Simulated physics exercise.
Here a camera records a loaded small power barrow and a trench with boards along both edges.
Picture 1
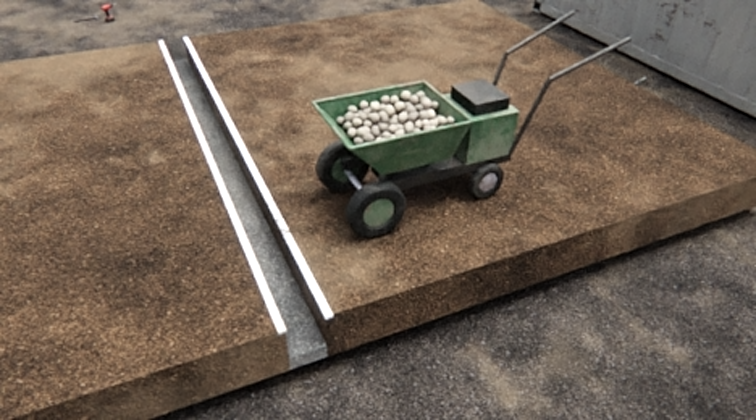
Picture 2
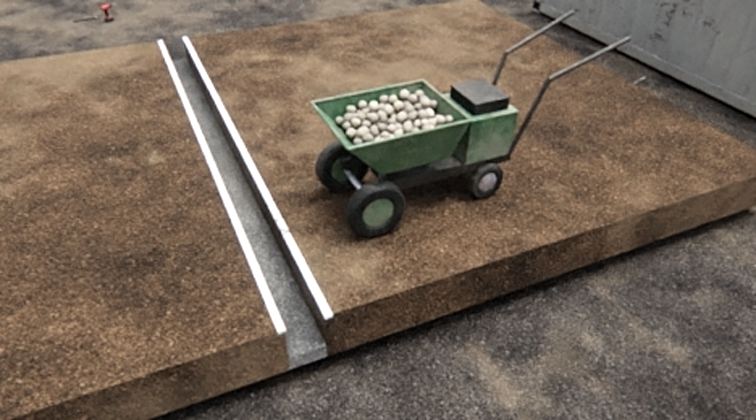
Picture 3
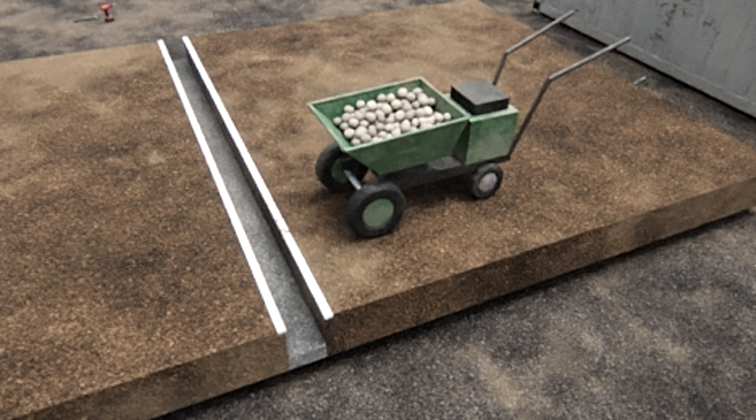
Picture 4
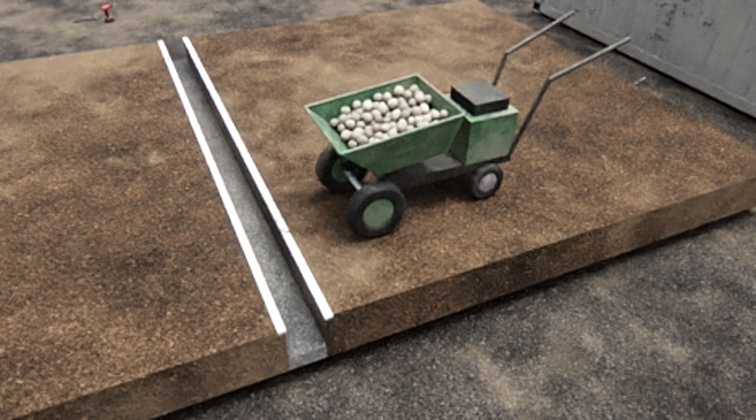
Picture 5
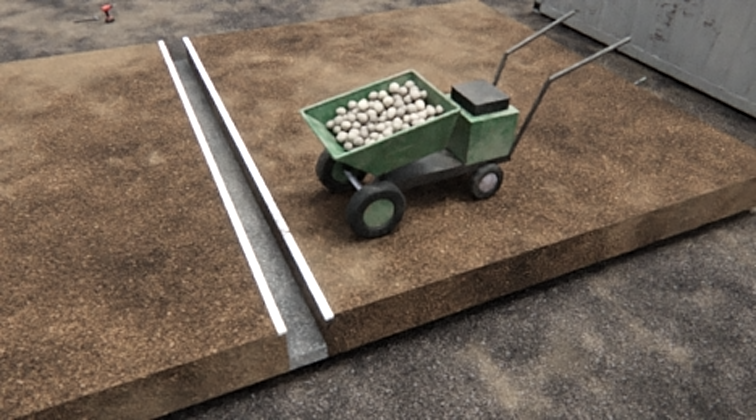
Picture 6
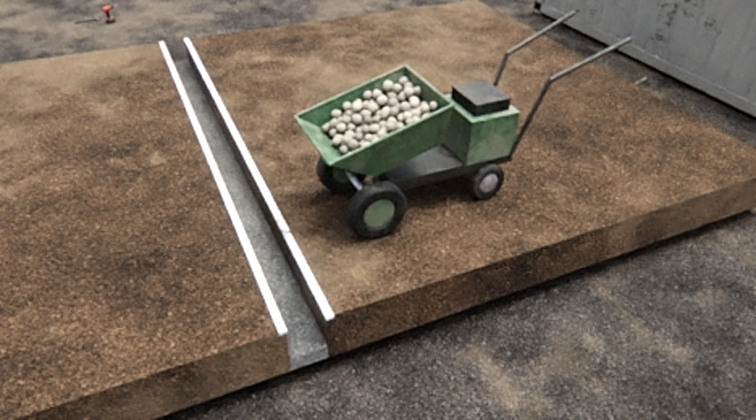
A green power barrow heaped with pale, rounded pebbles stands right of centre on a raised bed of brown earth, seen from above at an angle by a still camera. White boards edge a narrow grey trench to its left, with dark gravel around the bed and a grey metal container at upper right. The skip starts level, then slowly tilts forward toward the trench, its rear rising while the wheels stay put.
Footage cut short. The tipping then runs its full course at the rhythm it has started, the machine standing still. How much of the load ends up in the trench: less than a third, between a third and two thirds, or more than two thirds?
Upwards of two thirds.
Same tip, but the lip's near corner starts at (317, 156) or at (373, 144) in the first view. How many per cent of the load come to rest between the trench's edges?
10 % then 80 %.
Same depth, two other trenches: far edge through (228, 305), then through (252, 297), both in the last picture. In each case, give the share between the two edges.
Result, try 1: 100 in a hundred; try 2: 90 in a hundred.
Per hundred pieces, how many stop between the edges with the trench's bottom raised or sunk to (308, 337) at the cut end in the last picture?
Estimated share: Approx. 60 %.
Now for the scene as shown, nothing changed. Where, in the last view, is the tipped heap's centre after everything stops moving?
Once it all stops, the middle lies near (262, 248).
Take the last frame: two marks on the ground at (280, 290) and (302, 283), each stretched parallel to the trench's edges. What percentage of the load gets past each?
40 % and 80 %.
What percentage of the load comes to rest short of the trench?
0 %.
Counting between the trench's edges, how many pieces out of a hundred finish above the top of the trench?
About 10 %.
Shortly afterwards, skip tipped steeply; the whole lot in the skip.
Next, skip tipped right over; near two thirds in the skip; near a third in or heaped over the trench; a little beyond it; only a few falling.
Some moments later, skip tipped right over; only a few in the skip; the bulk in or heaped over the trench; near a quarter beyond it.
In the end, skip tipped right over; the bulk in or heaped over the trench; near a quarter beyond it.
